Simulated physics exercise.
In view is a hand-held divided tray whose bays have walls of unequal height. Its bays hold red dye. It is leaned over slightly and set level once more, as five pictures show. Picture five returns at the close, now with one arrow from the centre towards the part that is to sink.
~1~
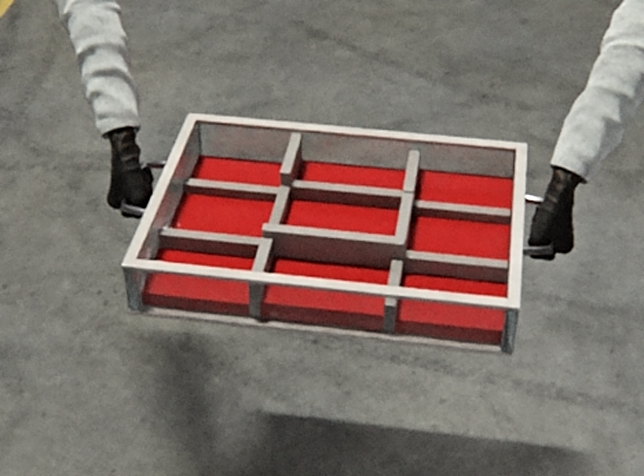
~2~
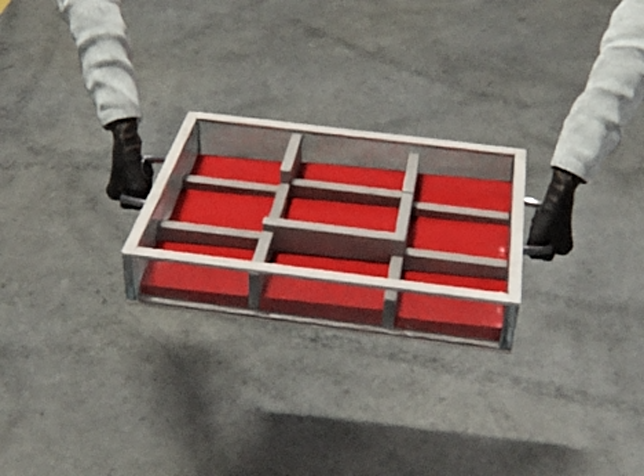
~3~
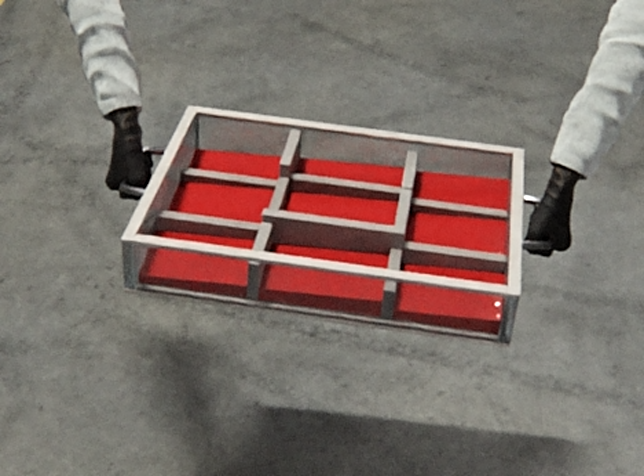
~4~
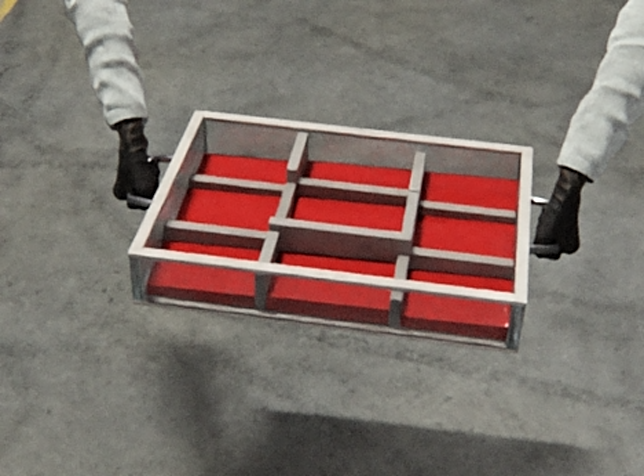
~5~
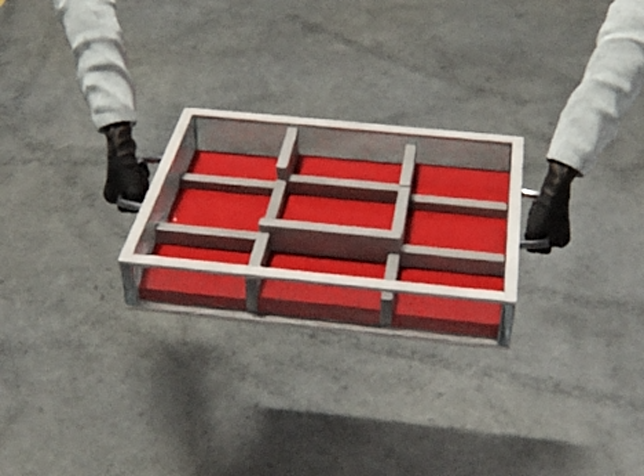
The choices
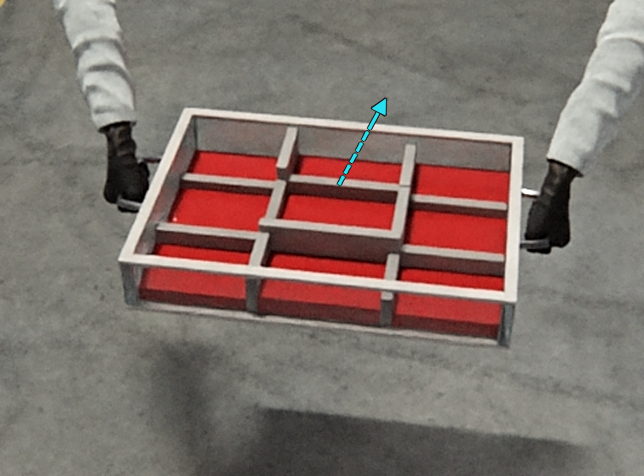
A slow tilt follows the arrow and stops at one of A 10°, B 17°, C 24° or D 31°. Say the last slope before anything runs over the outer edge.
C.
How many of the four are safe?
Three.
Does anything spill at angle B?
No, that is safe.
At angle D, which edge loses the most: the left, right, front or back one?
The back rim.
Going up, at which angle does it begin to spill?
D it is.
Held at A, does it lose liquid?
No.
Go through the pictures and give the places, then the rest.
In the first frame, the tray is level; deepest in the front middle bay, at (327, 283), shallowest in the back left.
The second frame shows tipped about 3° down to the back right; no wall is crossed.
The third frame shows tipped about 6° down to the back right; no wall is crossed.
The fourth frame shows tipped about 3° down to the back right; no wall is crossed.
In the fifth frame, the tray is level; deepest in the front middle bay, at (324, 277), shallowest in the back left.
The arrow ends at (383, 103).
For angle A, nothing spills; the central bay holds the most.
For angle B, nothing spills; the central bay holds the most.
For angle C, nothing spills; the back right bay holds the most.
For angle D, about 5 % goes over the rim.
